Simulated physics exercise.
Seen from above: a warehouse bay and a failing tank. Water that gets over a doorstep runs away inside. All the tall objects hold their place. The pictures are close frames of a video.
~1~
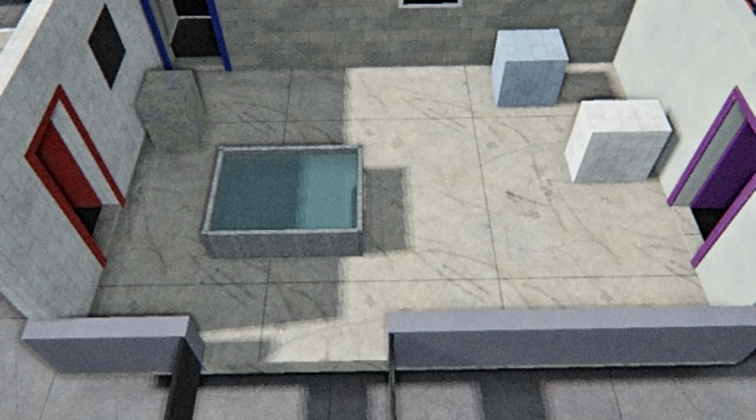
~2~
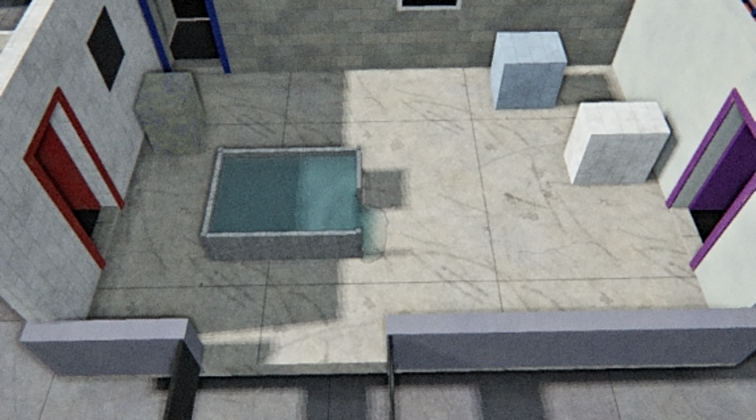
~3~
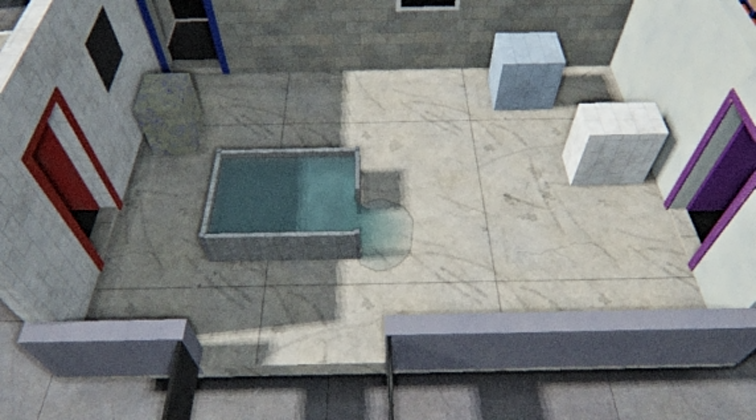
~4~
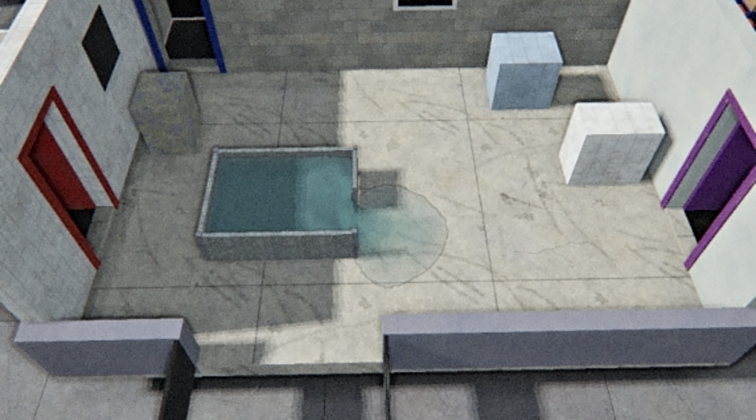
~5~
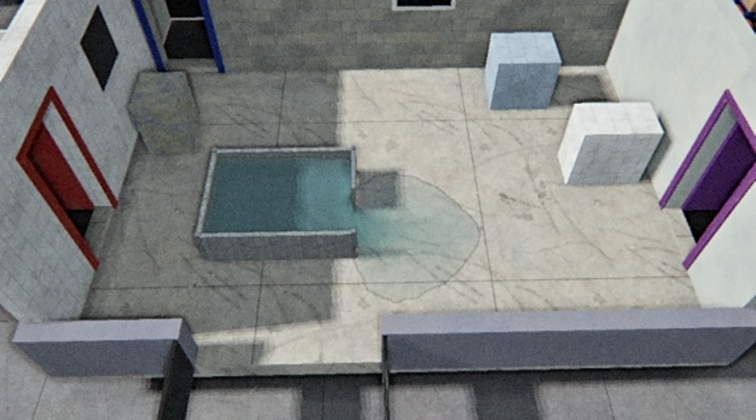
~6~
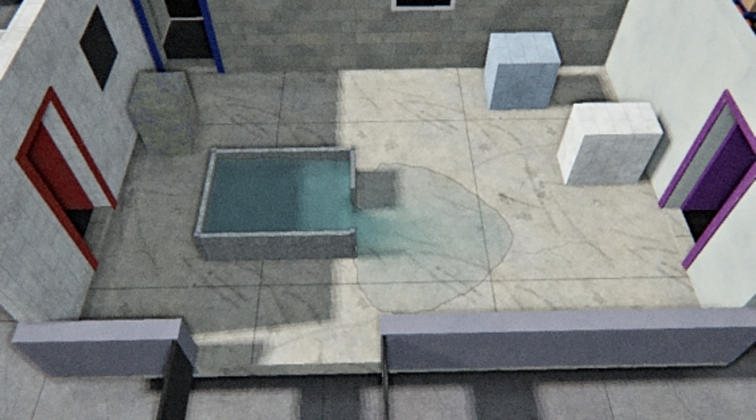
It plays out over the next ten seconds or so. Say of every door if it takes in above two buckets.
One by one: The red door admits no more than that; the blue door admits no more than that; the purple door lets in a lot.
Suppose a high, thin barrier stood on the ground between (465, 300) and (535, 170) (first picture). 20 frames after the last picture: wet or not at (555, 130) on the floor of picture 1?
There: Under water.
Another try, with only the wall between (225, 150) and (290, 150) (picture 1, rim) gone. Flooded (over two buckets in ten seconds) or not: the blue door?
One by one: Blue passes that mark.
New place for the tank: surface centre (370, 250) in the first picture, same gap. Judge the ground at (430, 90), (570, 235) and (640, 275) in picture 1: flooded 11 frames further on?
In that order: Clear, covered, awash.
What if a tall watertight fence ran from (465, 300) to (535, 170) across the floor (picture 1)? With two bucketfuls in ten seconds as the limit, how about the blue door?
In short: The blue one stays under.
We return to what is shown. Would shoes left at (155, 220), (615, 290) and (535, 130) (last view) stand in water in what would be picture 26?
One after the other: Clear, flooded, covered.
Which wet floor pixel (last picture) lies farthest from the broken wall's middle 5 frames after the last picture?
Around (622, 251).
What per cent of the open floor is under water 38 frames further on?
Near 45 in a hundred.
A moment on, water covers 25 % of the floor; the red door not reached, the blue door not reached, the purple door not reached.
Next, water covers 35 % of the floor; the red door not reached, the blue door not reached, the purple door wet at the sill, nothing in.
Then, water covers 40 % of the floor; the red door not reached, the blue door not reached, the purple door over two buckets in.
Later, water covers 45 % of the floor; the red door not reached, the blue door not reached, the purple door far over two buckets in.
In the end, water covers 60 % of the floor; the red door not reached, the blue door not reached, the purple door far over two buckets in.
